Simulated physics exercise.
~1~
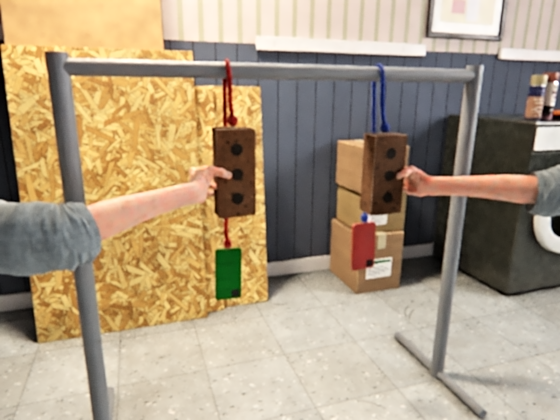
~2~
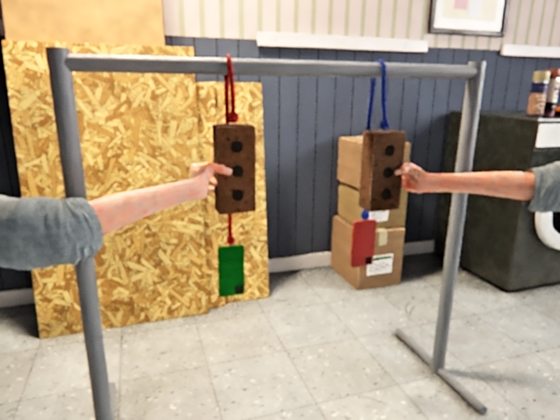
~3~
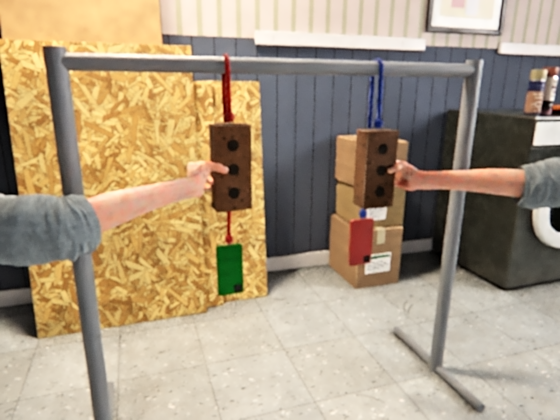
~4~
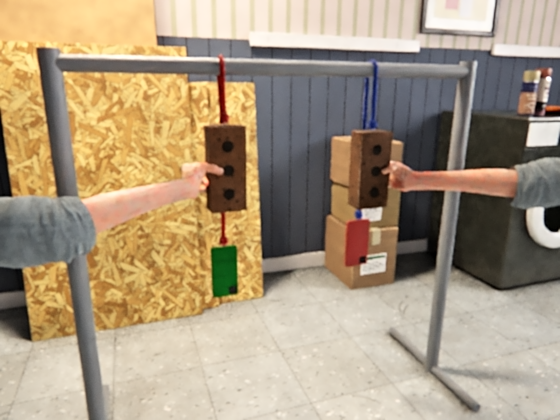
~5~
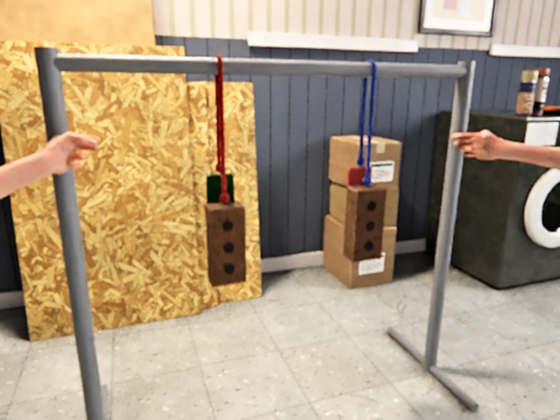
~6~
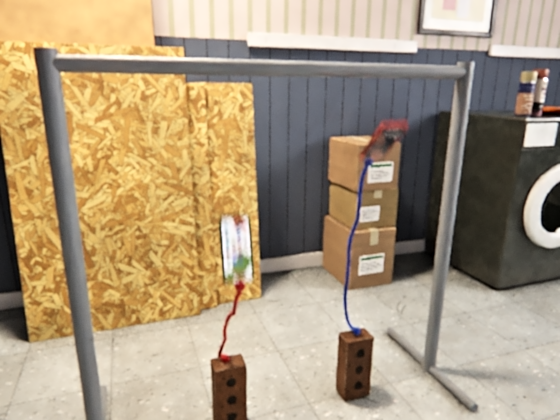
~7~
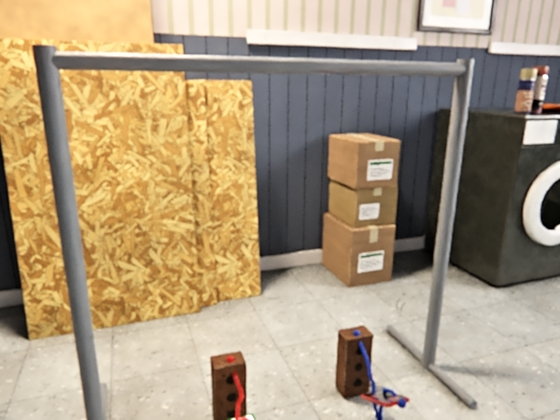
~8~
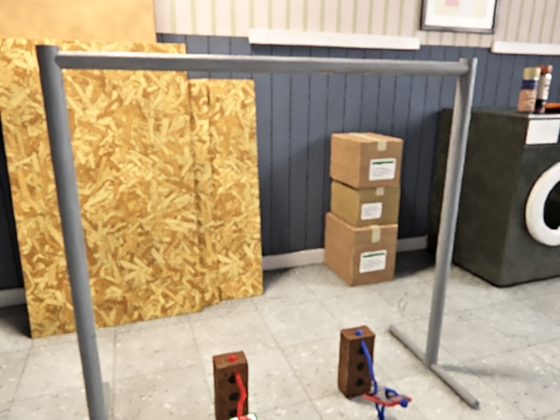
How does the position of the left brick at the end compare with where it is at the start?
At the start the left brick hangs in the air on the red rope below the rail, held by a hand. By the end it stands on the floor, well below where it began.
At the start, two hands reach in from either side and steady two dark bricks hung from a grey rail, the left on a red rope with a green phone below and the right on a blue rope with a red phone below. The hands then let go and draw back, and both bricks sink while the phones rise. The bricks drop to the floor as the ropes come off the rail and the phones tumble after them. At the end, both bricks stand on the floor with ropes and phones beside them, and the rail is bare.
